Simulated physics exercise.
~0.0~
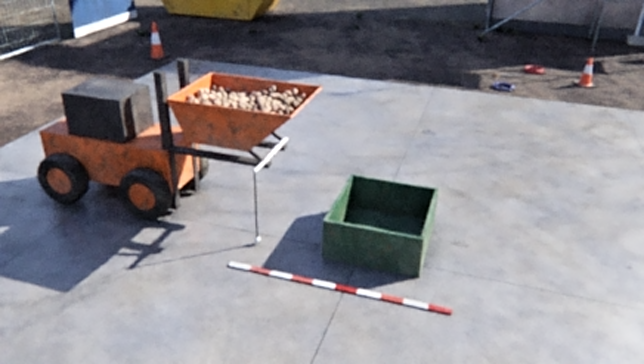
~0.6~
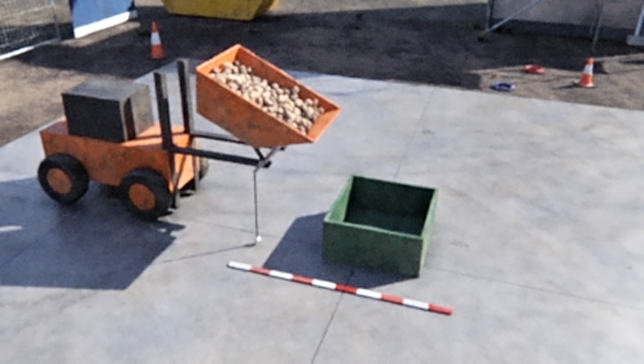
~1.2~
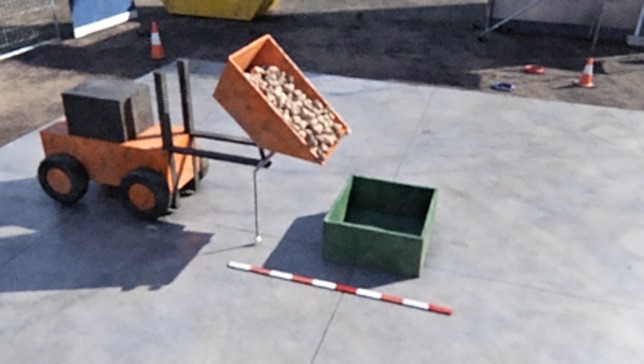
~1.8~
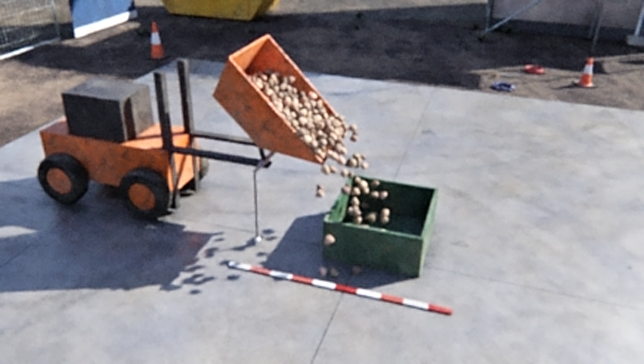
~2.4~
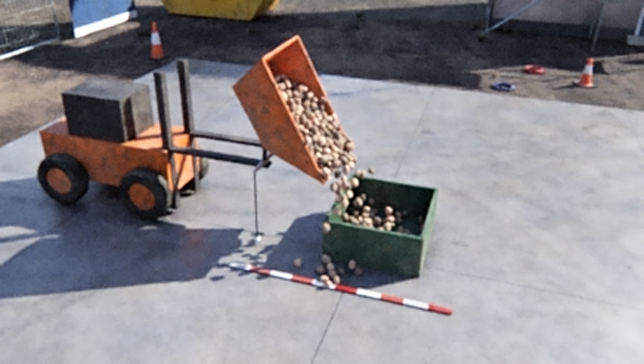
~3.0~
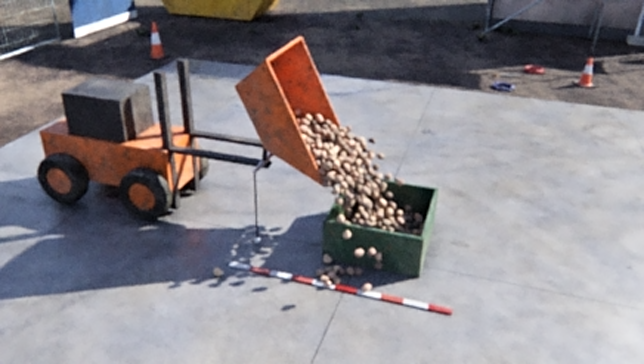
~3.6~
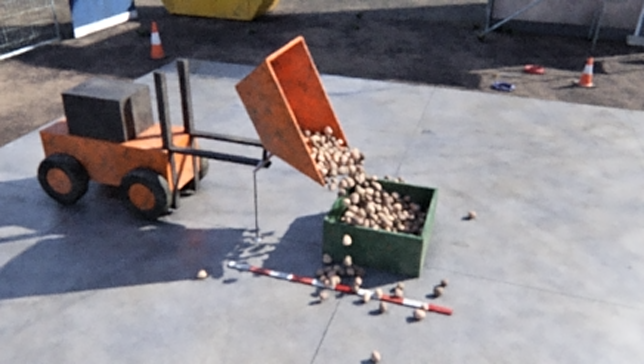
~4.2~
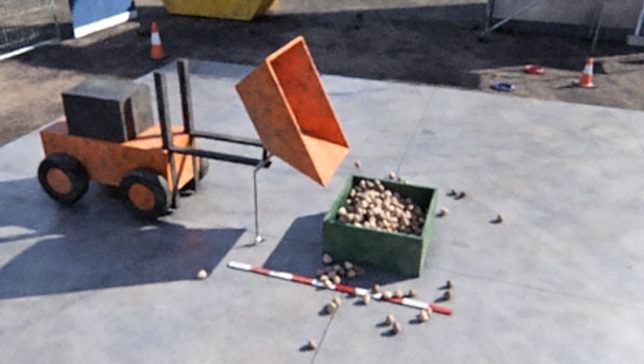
An orange fork truck tips its skip, pouring cobbles into a green bin, spilling a few.
